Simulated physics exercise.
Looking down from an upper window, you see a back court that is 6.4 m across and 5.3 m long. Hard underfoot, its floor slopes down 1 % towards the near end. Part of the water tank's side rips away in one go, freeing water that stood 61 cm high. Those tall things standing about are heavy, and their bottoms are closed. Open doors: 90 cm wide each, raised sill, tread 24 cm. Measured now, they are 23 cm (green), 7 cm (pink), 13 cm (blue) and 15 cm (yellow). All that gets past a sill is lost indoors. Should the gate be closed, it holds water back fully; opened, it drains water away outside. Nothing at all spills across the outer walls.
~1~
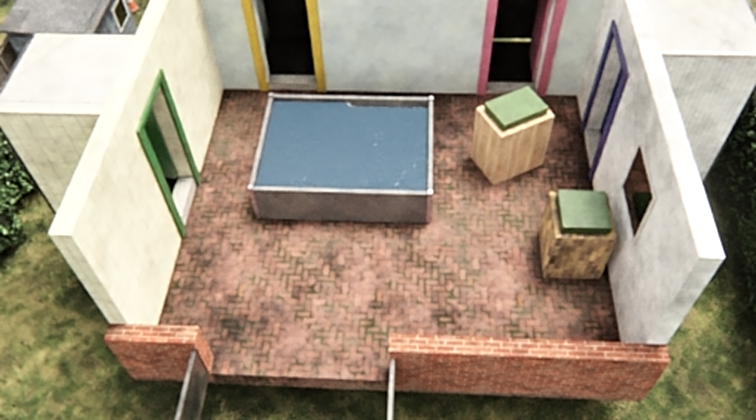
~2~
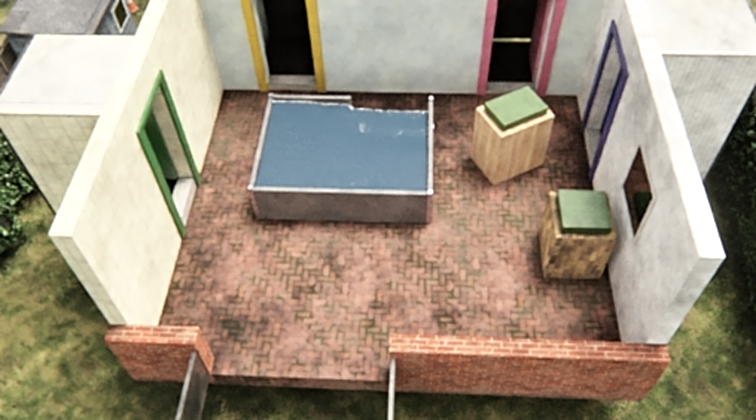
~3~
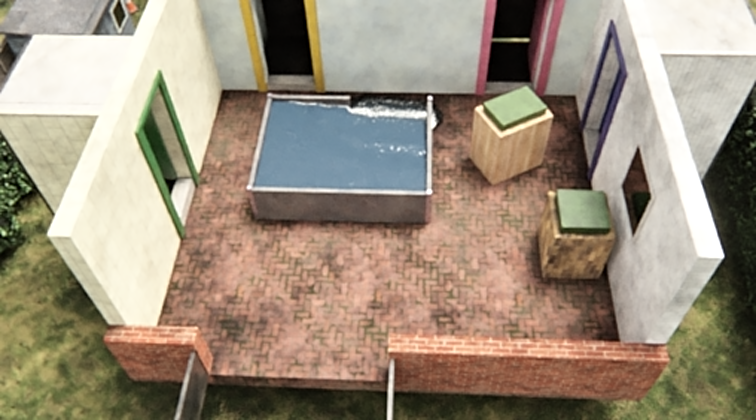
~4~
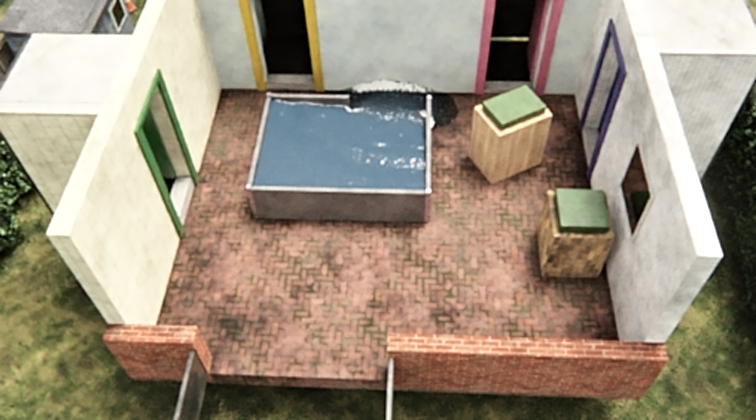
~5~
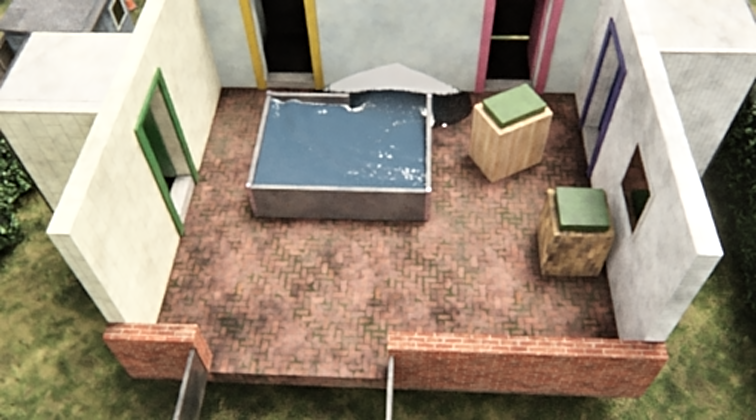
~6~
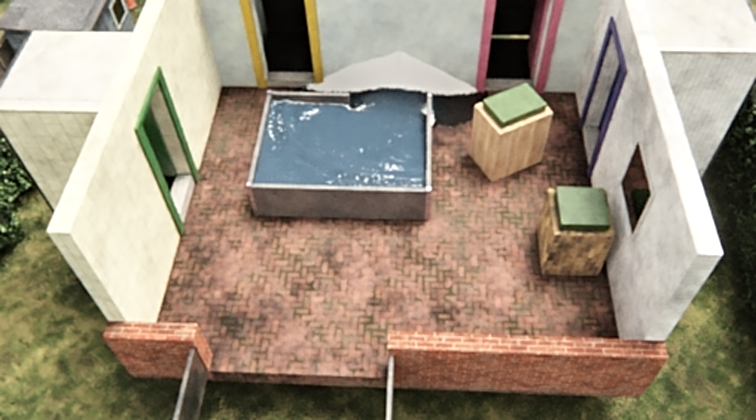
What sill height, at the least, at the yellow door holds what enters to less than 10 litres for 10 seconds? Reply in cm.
A height of roughly 11 cm.
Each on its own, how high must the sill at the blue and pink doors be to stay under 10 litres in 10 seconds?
About 24 cm at blue and about 14.0 cm at pink.
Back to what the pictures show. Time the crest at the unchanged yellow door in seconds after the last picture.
I'd say near 3.5 seconds.
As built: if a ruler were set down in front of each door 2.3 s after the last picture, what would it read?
Door by door in centimetres - green 5, pink 10, blue 23, yellow 9.
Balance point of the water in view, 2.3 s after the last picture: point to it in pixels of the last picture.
The water's centre is at about (375, 143).
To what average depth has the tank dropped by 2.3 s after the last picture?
Averaged depth comes out at about 30 cm.
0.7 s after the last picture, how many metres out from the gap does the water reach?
The front sits around 3.4 m out.
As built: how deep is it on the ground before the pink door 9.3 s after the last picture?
Lab note: Depth approx. 9.5 cm.
Then, 0.7 s after the last picture water covers 20 % of the floor, deepest (50 cm) near (399, 91); 9 cm at the yellow door, 0 litres in over its 15 cm sill.
Then, 2.3 s after the last picture water covers 40 % of the floor, deepest (34 cm) near (552, 101); 9 cm at the yellow door, 0 litres in over its 15 cm sill.
Then, 9.3 s after the last picture water covers 95 % of the floor, deepest (14 cm) near (149, 351); 6 cm at the yellow door, 3 litres in over its 15 cm sill.
At the yellow door as built, the water peaked near 12 cm, 3.5 s after the last picture.
Run again over the same 10 s with other heights there, 15 litres in over 10 cm, 4 litres over 13.5 cm. The limit of 10 litres is kept from about 11 cm up.
